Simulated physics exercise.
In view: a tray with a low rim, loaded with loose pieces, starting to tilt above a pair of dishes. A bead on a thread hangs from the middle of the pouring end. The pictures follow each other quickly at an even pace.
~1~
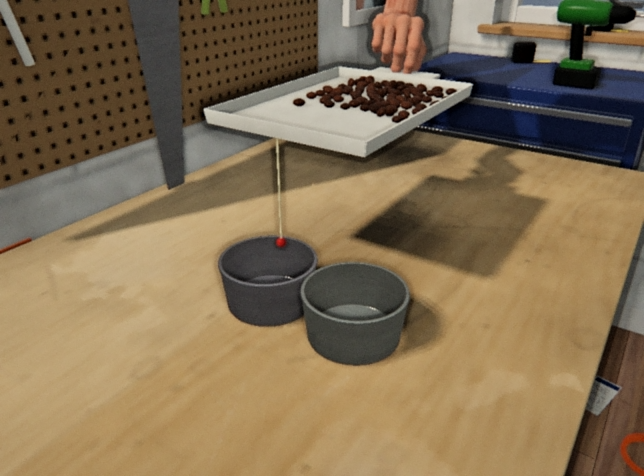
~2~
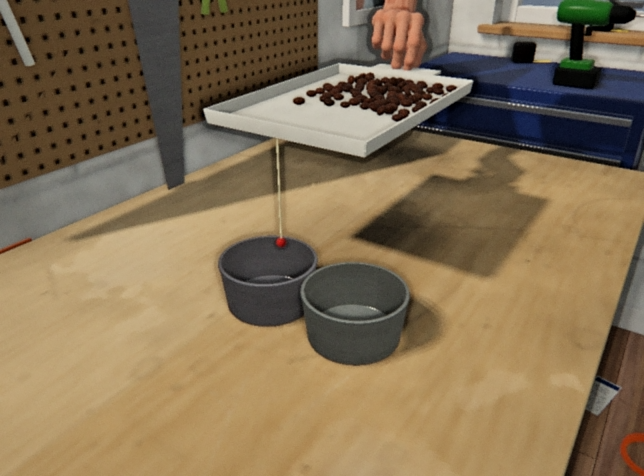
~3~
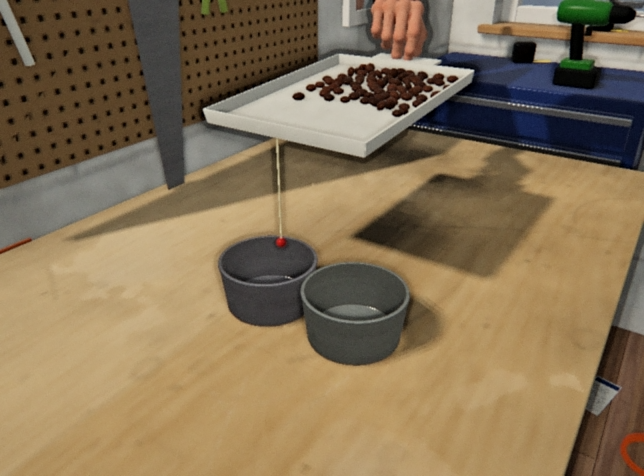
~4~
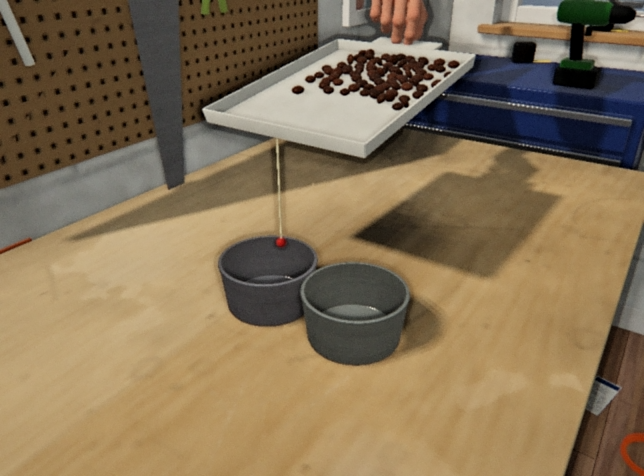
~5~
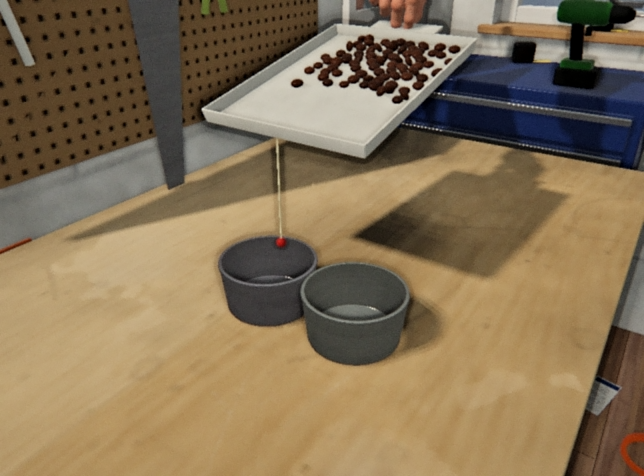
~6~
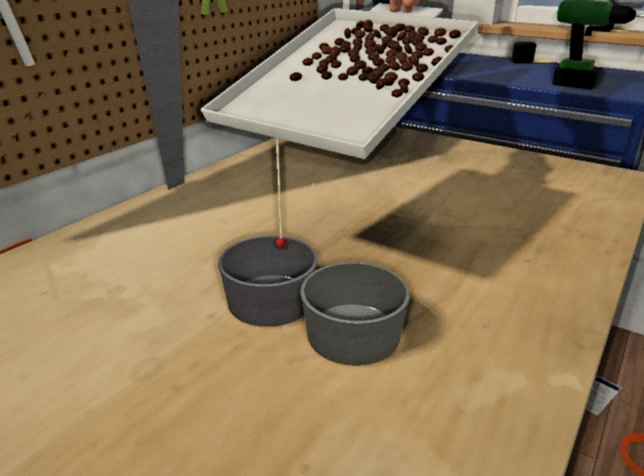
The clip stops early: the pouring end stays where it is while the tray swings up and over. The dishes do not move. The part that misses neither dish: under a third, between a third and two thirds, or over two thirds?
Together they catch from one third to two thirds.
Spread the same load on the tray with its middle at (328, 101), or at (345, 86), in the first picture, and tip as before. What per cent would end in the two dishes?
First some 50, then 40 per cent.
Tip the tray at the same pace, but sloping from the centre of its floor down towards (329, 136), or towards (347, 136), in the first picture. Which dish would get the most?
The first try: Right. The second: The right dish.
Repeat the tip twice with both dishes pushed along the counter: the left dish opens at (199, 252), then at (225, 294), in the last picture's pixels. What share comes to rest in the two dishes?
The first gives 70 %, the second 40 %.
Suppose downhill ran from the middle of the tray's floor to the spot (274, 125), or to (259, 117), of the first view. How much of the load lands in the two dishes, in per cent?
Roughly 30 per cent, and 10 per cent.
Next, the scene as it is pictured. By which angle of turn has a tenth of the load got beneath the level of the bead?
Near 70 degrees.
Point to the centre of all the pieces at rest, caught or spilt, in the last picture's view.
At about (263, 320).
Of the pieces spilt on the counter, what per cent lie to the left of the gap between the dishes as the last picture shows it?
Close to 90 per cent.
Soon after the last picture, tray tipped steeply; most on the tray; a small part in the air.
A little later, tray tipped right over; about a third on the tray; a small part in the right dish; a small part in the left dish; about half outside both; a stray few in the air.
Later still, tray tipped past a quarter turn; about a quarter in the right dish; about a quarter in the left dish; about half outside both.
At rest, tray tipped past a quarter turn; about a quarter in the right dish; about a quarter in the left dish; about half outside both.
